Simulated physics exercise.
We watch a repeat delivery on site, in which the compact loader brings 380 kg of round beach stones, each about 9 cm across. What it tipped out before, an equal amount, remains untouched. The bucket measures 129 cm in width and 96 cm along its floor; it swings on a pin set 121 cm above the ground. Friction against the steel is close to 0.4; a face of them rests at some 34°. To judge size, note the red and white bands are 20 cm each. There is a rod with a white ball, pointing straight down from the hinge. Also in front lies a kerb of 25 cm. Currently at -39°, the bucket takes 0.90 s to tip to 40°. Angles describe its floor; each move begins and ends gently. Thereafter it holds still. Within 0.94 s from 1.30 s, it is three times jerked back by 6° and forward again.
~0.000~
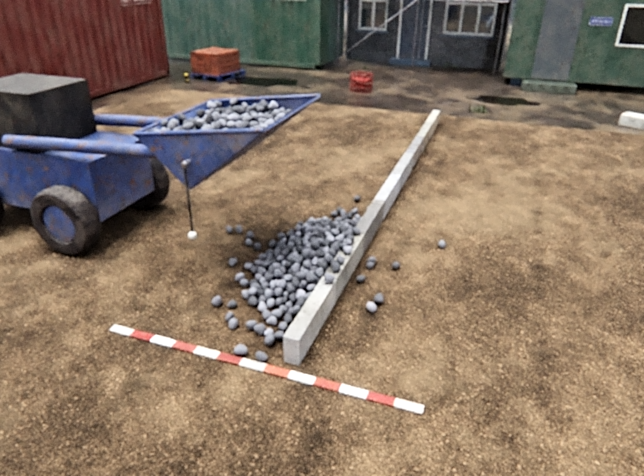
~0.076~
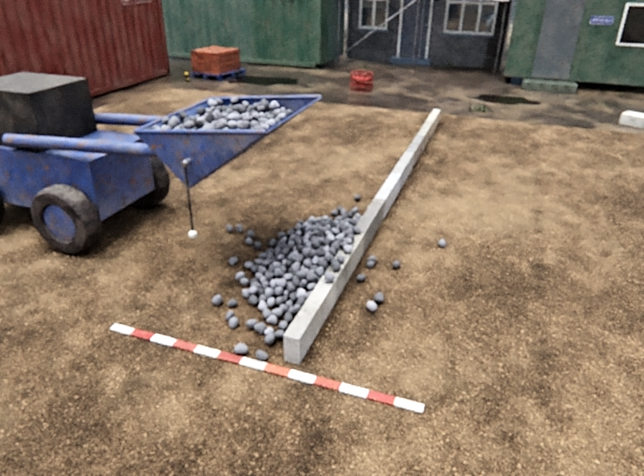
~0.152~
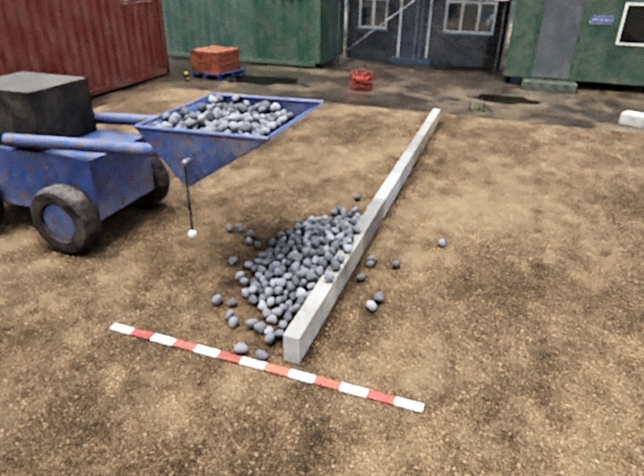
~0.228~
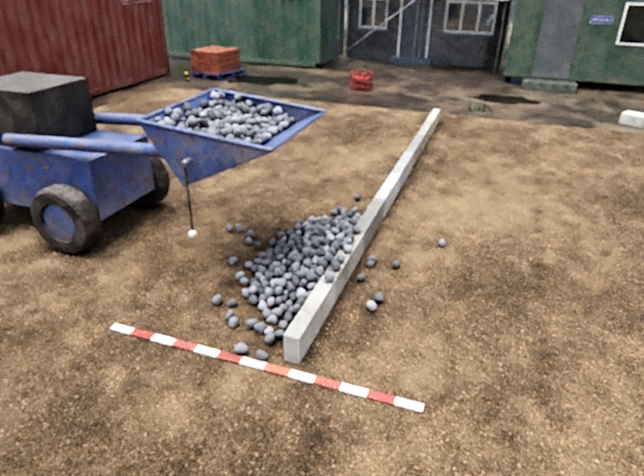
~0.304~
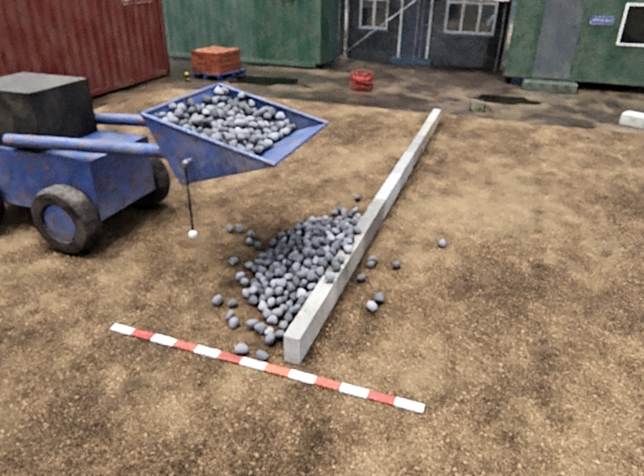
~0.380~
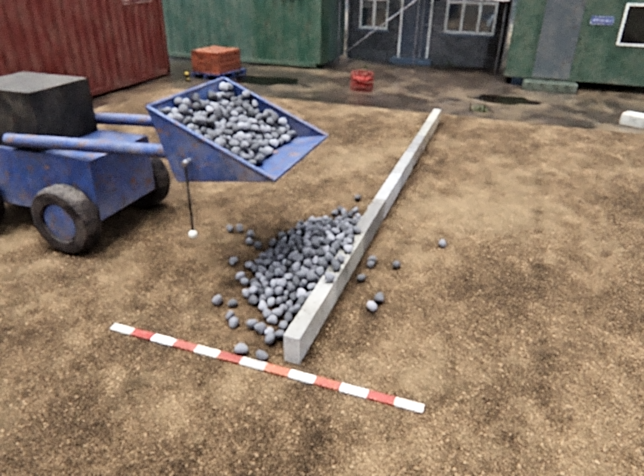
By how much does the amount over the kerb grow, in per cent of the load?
About 12 per cent.
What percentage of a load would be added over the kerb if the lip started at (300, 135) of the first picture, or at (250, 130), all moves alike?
Near 45 per cent from the first place, 5 from the second.
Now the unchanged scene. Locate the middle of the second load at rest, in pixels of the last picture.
Roughly at (306, 251) in the last picture.
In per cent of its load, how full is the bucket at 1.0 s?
80 % still inside.
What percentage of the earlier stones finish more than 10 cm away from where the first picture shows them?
15 per cent.
After 0.7 s the floor is at 28°; in per cent of one load, 100 in the bucket, 98 on this side of the kerb, 2 over the kerb; the foremost stones are at (381, 269).
After 1.0 s the floor is at 40°; in per cent of one load, 79 in the bucket, 119 on this side of the kerb, 2 over the kerb; the foremost stones are at (381, 269).
After 2.7 s the floor is at 40°; in per cent of one load, 0 in the bucket, 187 on this side of the kerb, 13 over the kerb; the foremost stones are at (483, 275).
After 5.5 s the floor is at 40°; in per cent of one load, 0 in the bucket, 187 on this side of the kerb, 13 over the kerb; the foremost stones are at (484, 275). Net gain over the kerb, 12.
